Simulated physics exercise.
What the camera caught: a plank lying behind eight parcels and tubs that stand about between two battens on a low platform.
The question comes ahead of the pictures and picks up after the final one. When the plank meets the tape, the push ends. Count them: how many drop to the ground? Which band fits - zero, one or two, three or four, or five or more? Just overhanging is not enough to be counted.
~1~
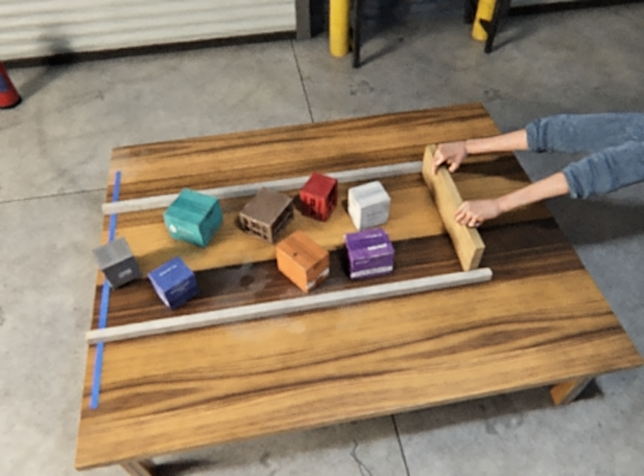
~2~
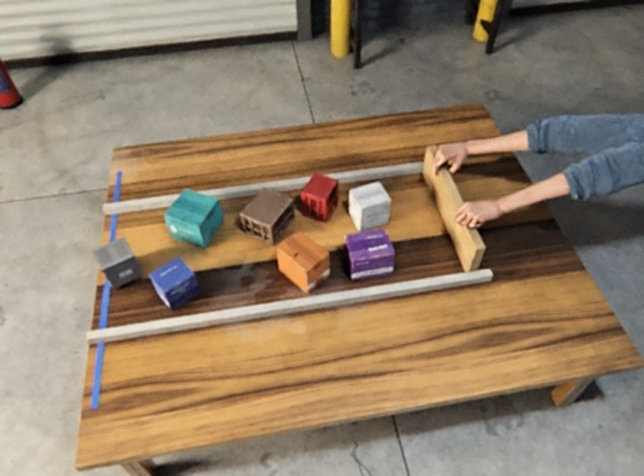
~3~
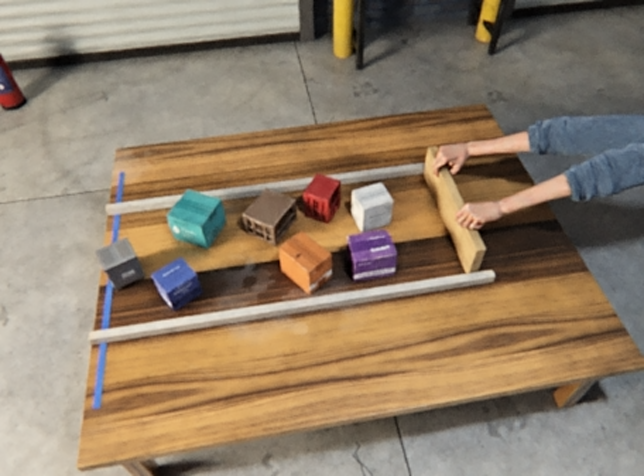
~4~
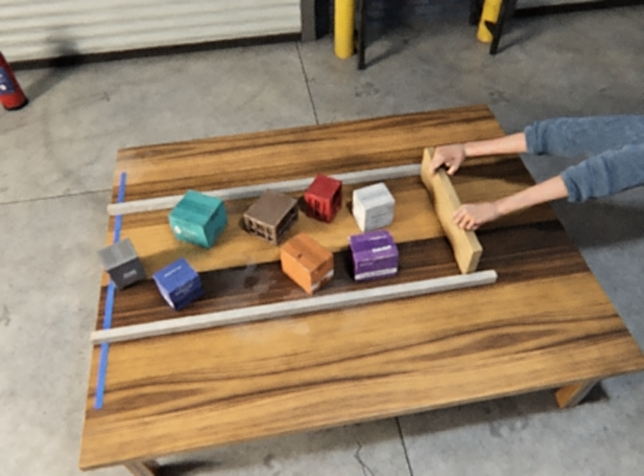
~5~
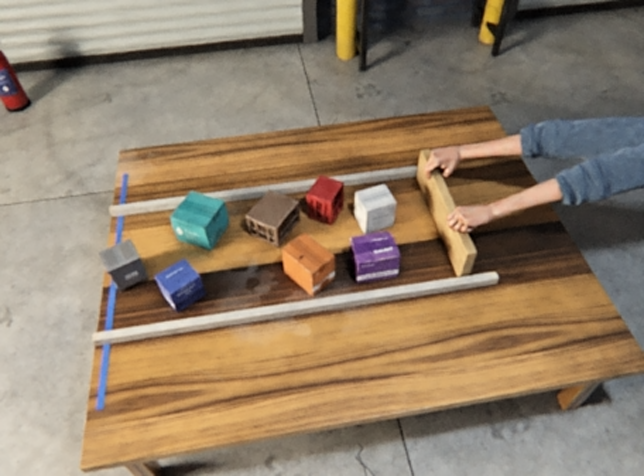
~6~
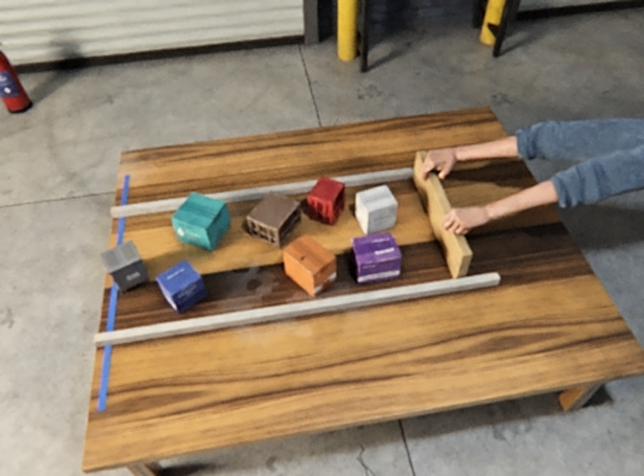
My prediction is five or more fallers.
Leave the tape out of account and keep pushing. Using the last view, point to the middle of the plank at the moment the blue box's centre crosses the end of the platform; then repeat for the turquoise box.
(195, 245) and then (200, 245), give or take.
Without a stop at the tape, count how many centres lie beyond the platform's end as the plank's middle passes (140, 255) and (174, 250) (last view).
Over the end, that makes 5 and 3.
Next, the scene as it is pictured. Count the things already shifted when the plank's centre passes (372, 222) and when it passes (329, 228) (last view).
I get 3 at the one place and 5 at the other.
Soon after, none off yet; grey tote at rest near (126, 267); blue box at rest near (182, 286); turquoise box at rest near (202, 222).
Then, none off yet; grey tote at rest near (126, 267); blue box moved a little near (166, 287); turquoise box moved about its own width near (166, 226).
Further on, none off yet; grey tote tipped a little near (86, 269); blue box tipped a little near (80, 300); turquoise box tipped well over near (83, 244).
At rest, the number that fall off is five or more; fallen, white box, purple parcel, red crate, orange box, brown crate, turquoise box, blue box and grey tote.
